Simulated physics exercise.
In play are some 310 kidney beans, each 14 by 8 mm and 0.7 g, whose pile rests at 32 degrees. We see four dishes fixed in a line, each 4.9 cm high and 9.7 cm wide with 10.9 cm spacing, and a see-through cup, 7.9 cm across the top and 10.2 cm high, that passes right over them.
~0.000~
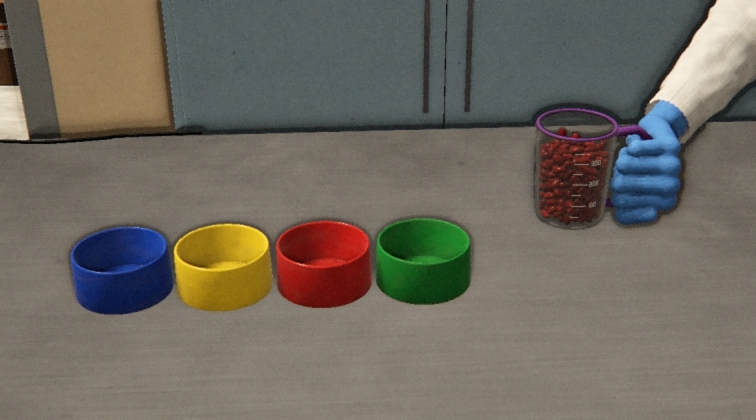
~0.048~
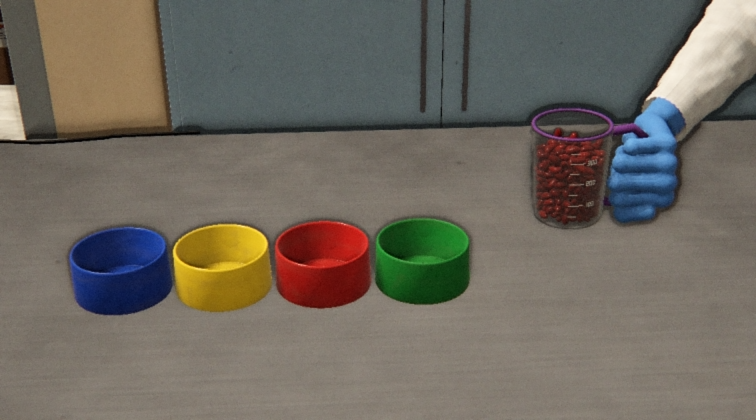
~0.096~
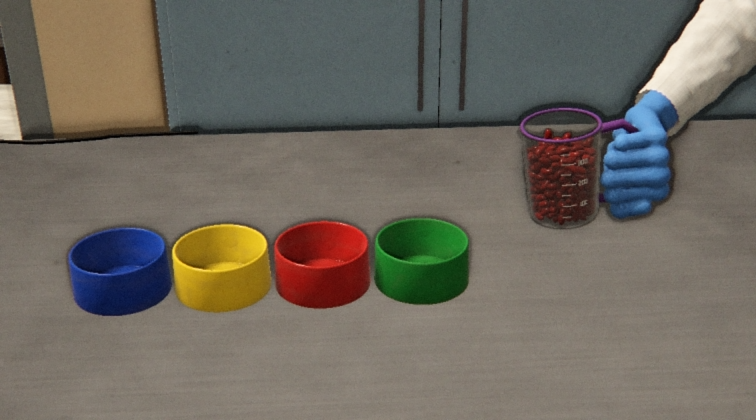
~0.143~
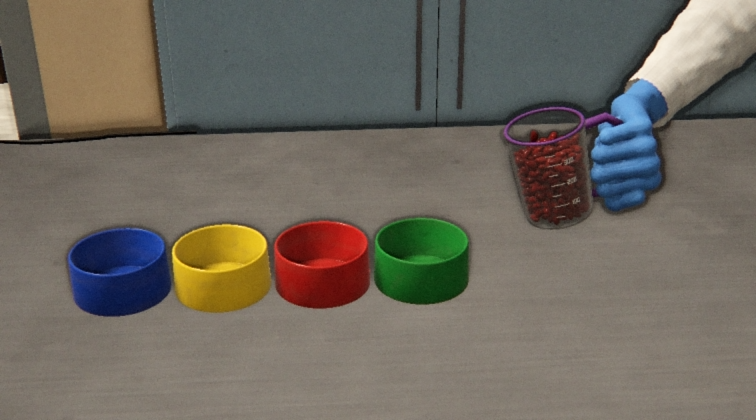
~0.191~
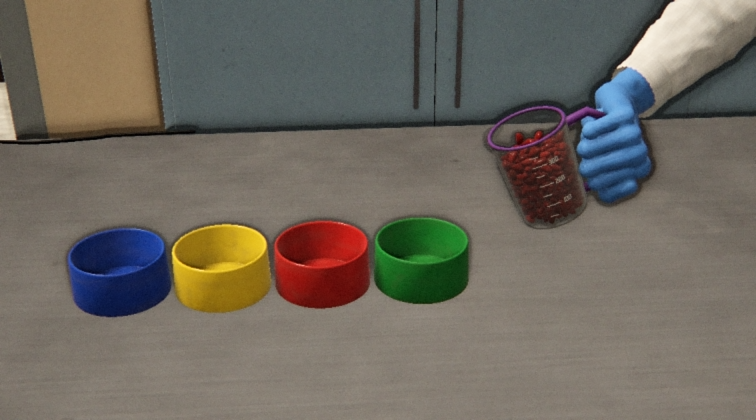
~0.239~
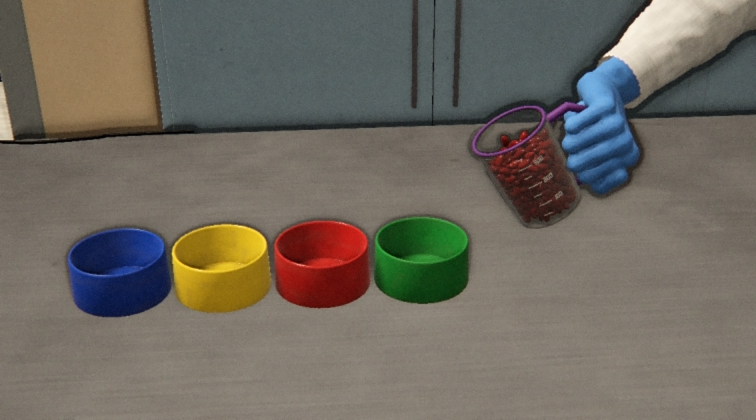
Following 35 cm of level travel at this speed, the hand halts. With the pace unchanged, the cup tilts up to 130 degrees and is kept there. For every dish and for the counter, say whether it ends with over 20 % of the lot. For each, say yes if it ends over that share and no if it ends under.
Red dish - yes, blue dish - no, green dish - no, yellow dish - no, counter - no.
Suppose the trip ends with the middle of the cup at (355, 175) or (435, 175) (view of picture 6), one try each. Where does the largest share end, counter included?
Red; green.
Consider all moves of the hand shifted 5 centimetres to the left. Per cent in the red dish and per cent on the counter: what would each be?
The red one would get 50 and the counter 20.
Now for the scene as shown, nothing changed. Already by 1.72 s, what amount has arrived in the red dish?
By that moment it's near 85 percent.
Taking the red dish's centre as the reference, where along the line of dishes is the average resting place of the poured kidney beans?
Near 1 cm, shifted toward decreasing x.
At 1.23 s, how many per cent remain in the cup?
Reading: Approx. 0 %.
After 0.84 s, tilt 125 degrees; cup holds 70 %, red 30 %.
After 1.23 s, tilt 130 degrees; cup holds 0 %, red 85 %.
Then, at 1.72 s, tilt 130 degrees; cup holds 0 %, red 85 %.
At rest (2.0 s), red 85 %, blue 0 %, green 0 %, yellow 0 %, counter 10 %.
